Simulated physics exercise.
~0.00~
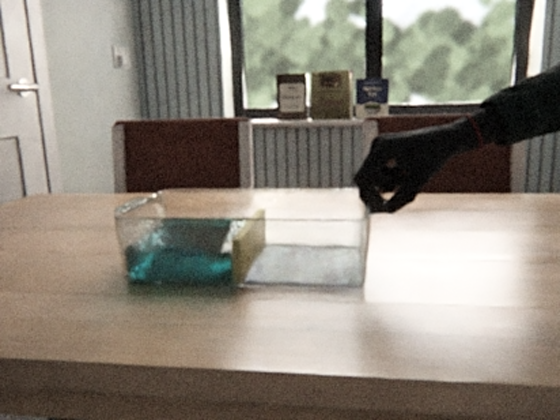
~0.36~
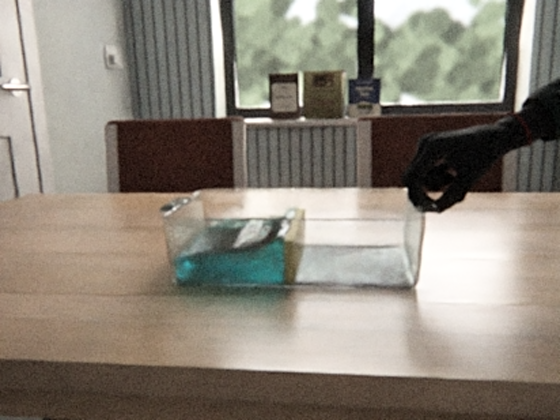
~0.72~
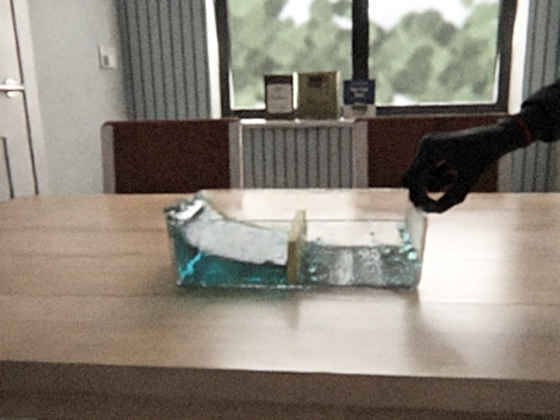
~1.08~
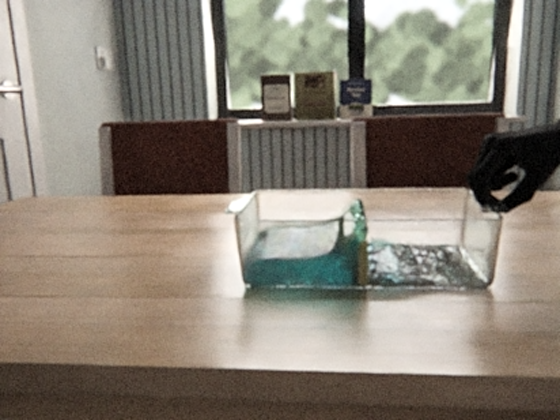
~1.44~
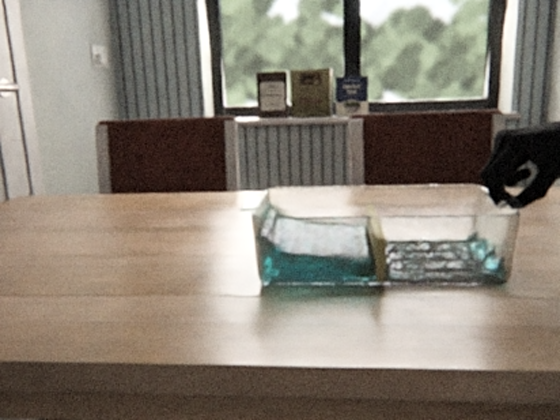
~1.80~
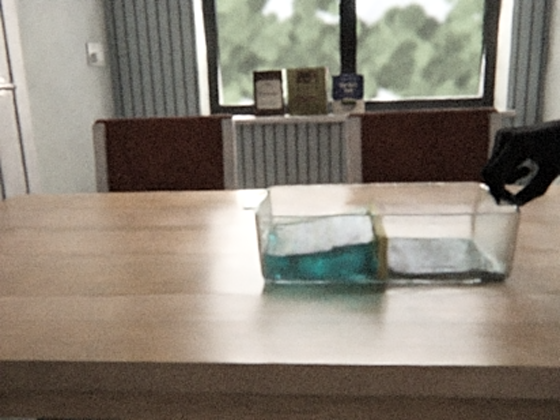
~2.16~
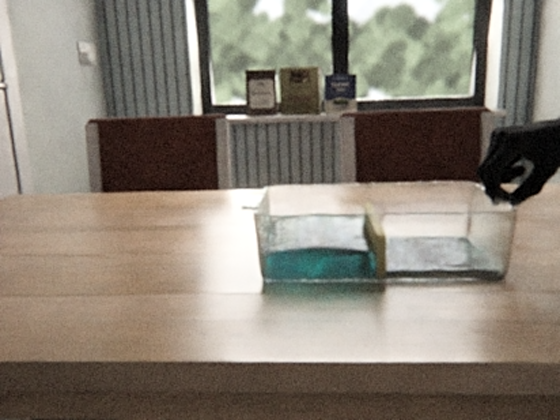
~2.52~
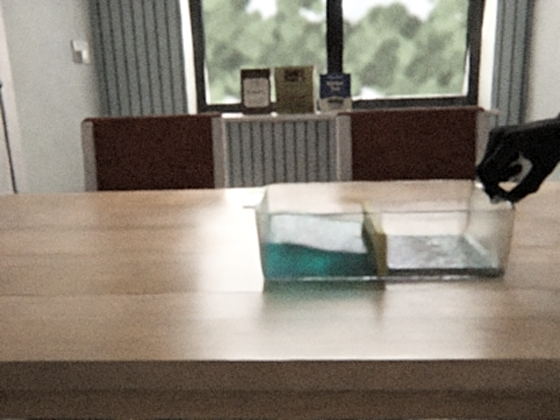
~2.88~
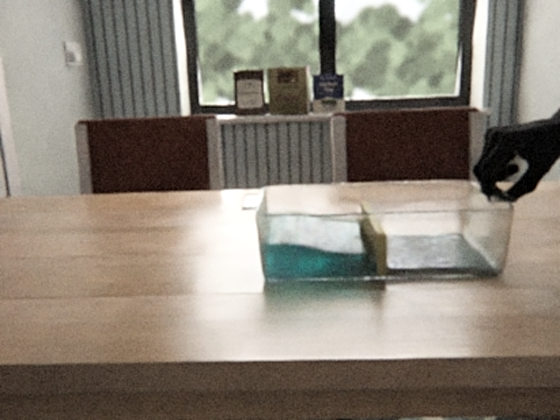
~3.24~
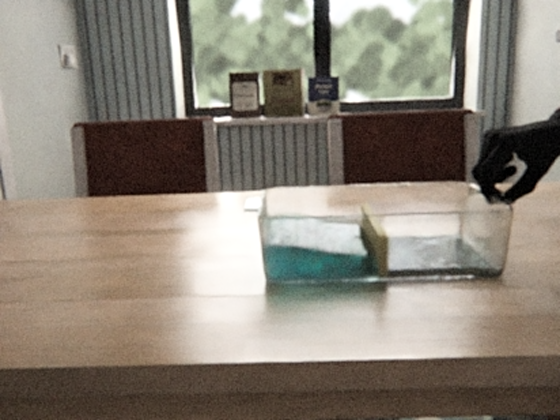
A clear box with blue-green water left of a low divider was pulled right across a wooden table by a dark hand in two moves, making the water slosh and some spill over the divider, before it settled with most still on the left.
